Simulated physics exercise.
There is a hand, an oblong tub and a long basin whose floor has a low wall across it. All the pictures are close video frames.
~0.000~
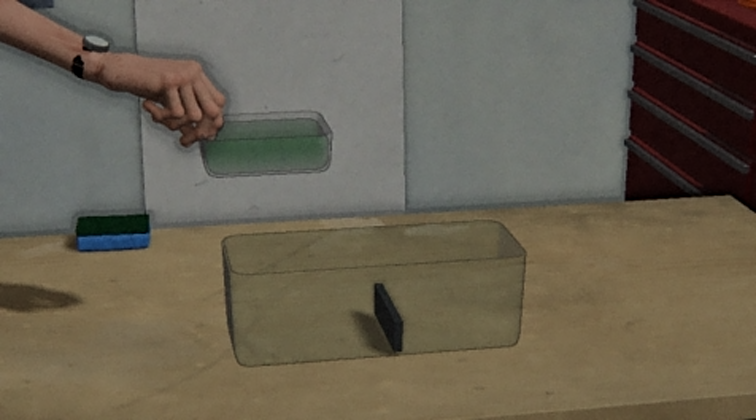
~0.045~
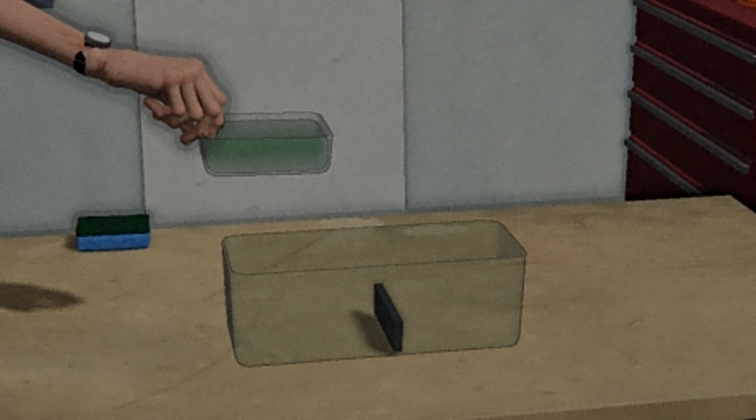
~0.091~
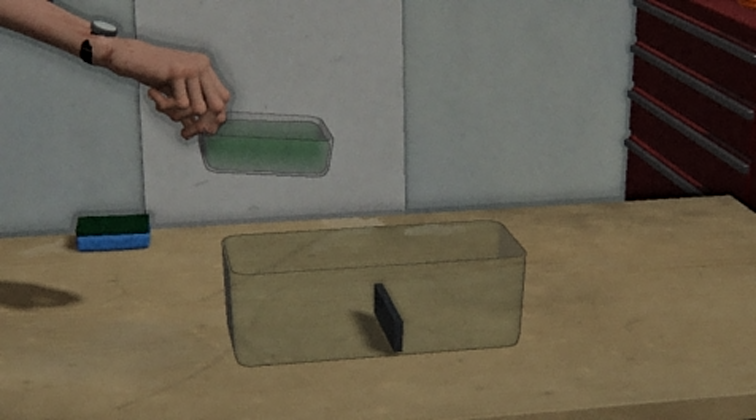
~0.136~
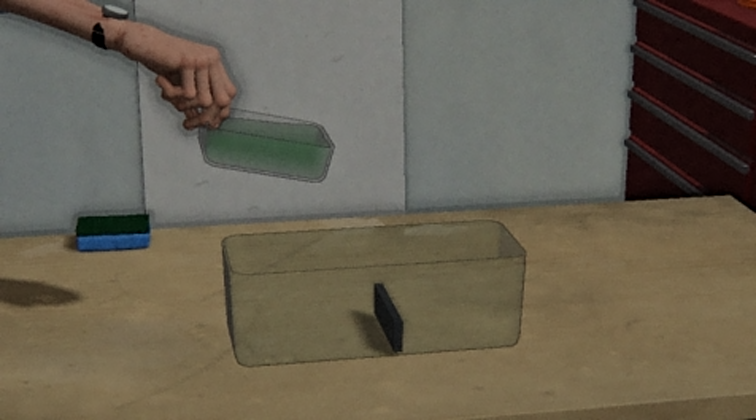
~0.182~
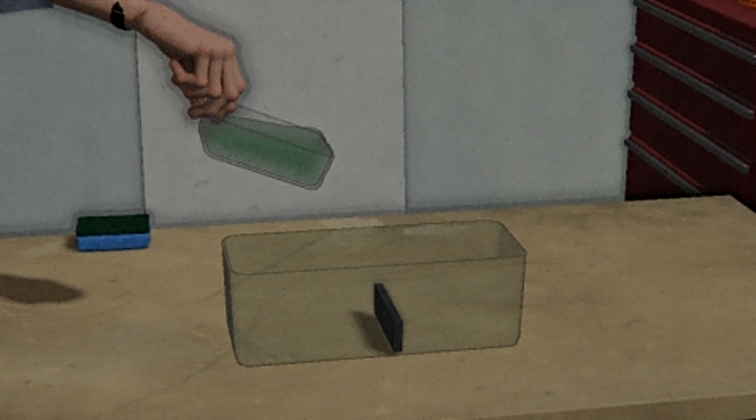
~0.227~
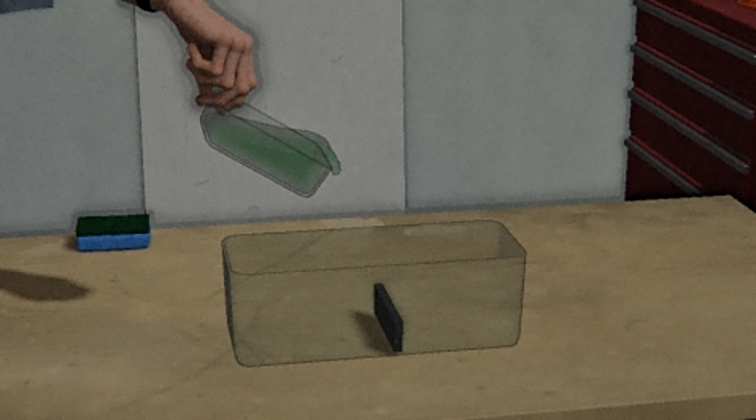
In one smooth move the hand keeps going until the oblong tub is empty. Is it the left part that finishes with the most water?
Yes.
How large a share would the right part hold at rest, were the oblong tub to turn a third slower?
It comes to around 40 per cent.
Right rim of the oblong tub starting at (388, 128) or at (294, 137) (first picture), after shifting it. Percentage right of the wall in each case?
Roughly 75 % the first time and roughly 10 % the second.
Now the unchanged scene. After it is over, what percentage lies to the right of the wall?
Something like 20 per cent, roughly.
Then, 0.49 s in, the tilt is 93° and 5 per cent is still to pour, 44 is left of the wall and 8 right of it.
Then, 0.68 s in, the tilt is 100° and 1 per cent is still to pour, 73 is left of the wall and 17 right of it.
Then, 0.87 s in, the tilt is 100° and 0 per cent is still to pour, 70 is left of the wall and 17 right of it.
Then, 1.09 s in, the tilt is 100° and 0 per cent is still to pour, 72 is left of the wall and 19 right of it.
Finally, 72 per cent lies left of the wall, 19 right of it and 10 outside.
